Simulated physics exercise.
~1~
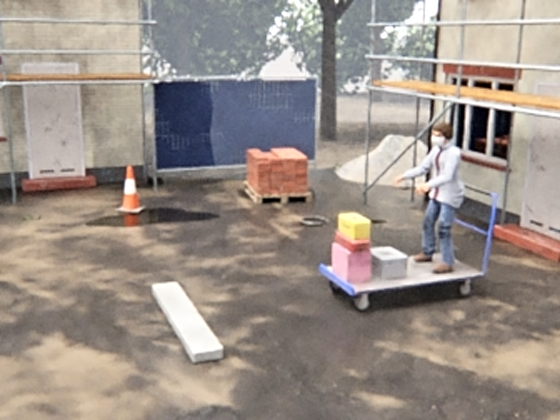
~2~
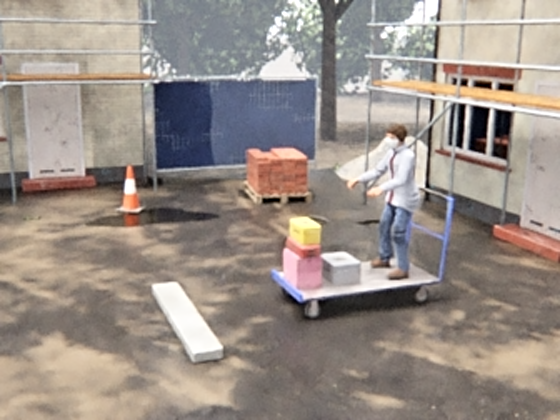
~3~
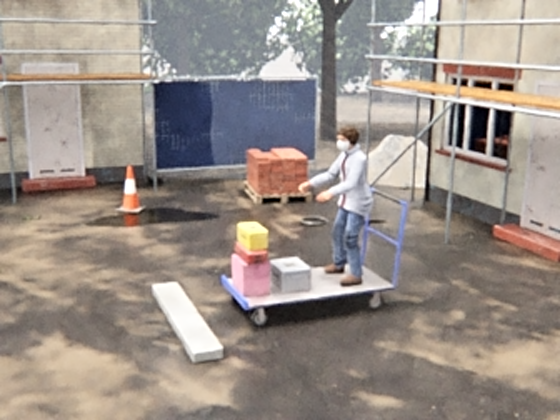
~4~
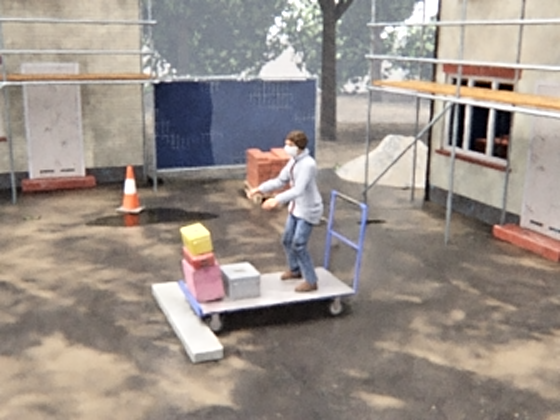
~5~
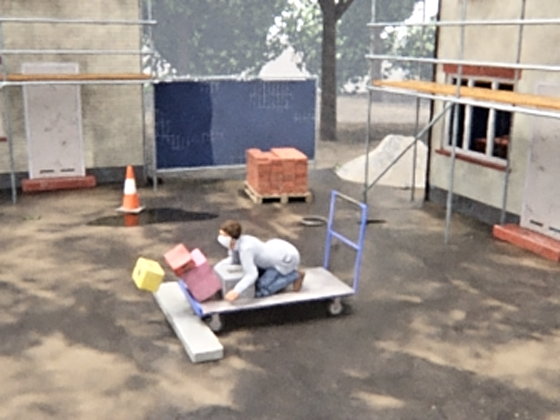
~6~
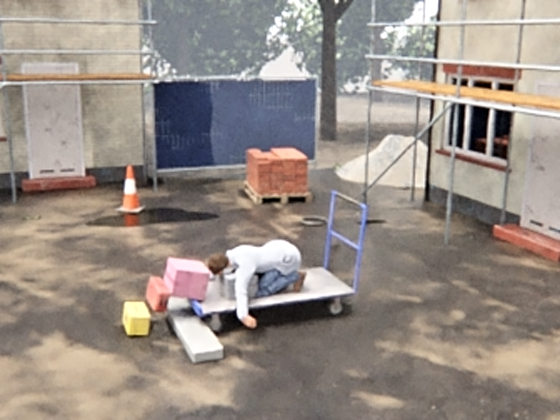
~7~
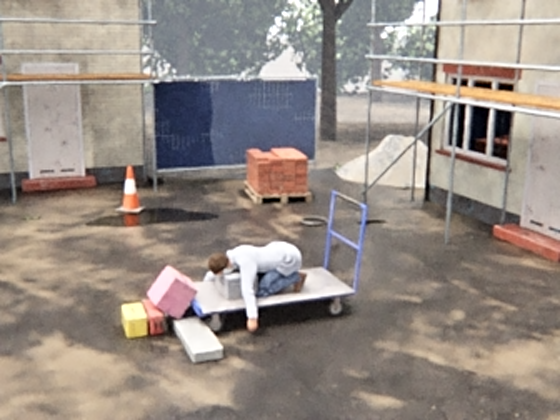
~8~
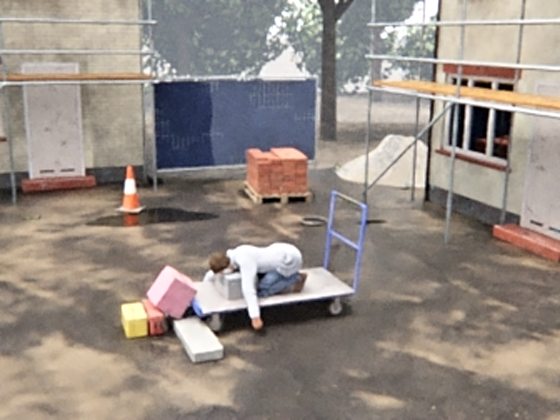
A flat cart with a blue rail rolls left across a paved yard between scaffolded buildings, seen from a fixed, slightly raised view. A masked worker in a pale top and jeans stands on it behind a grey block, with a pink box, a red one and a yellow one stacked at the front. The cart stops at a pale kerb, and the stack tips forward as the worker crumples onto the deck. The yellow, red and pink boxes tumble off the front. They end on the ground beside the kerb, while the worker lies slumped over the grey block, one arm hanging.
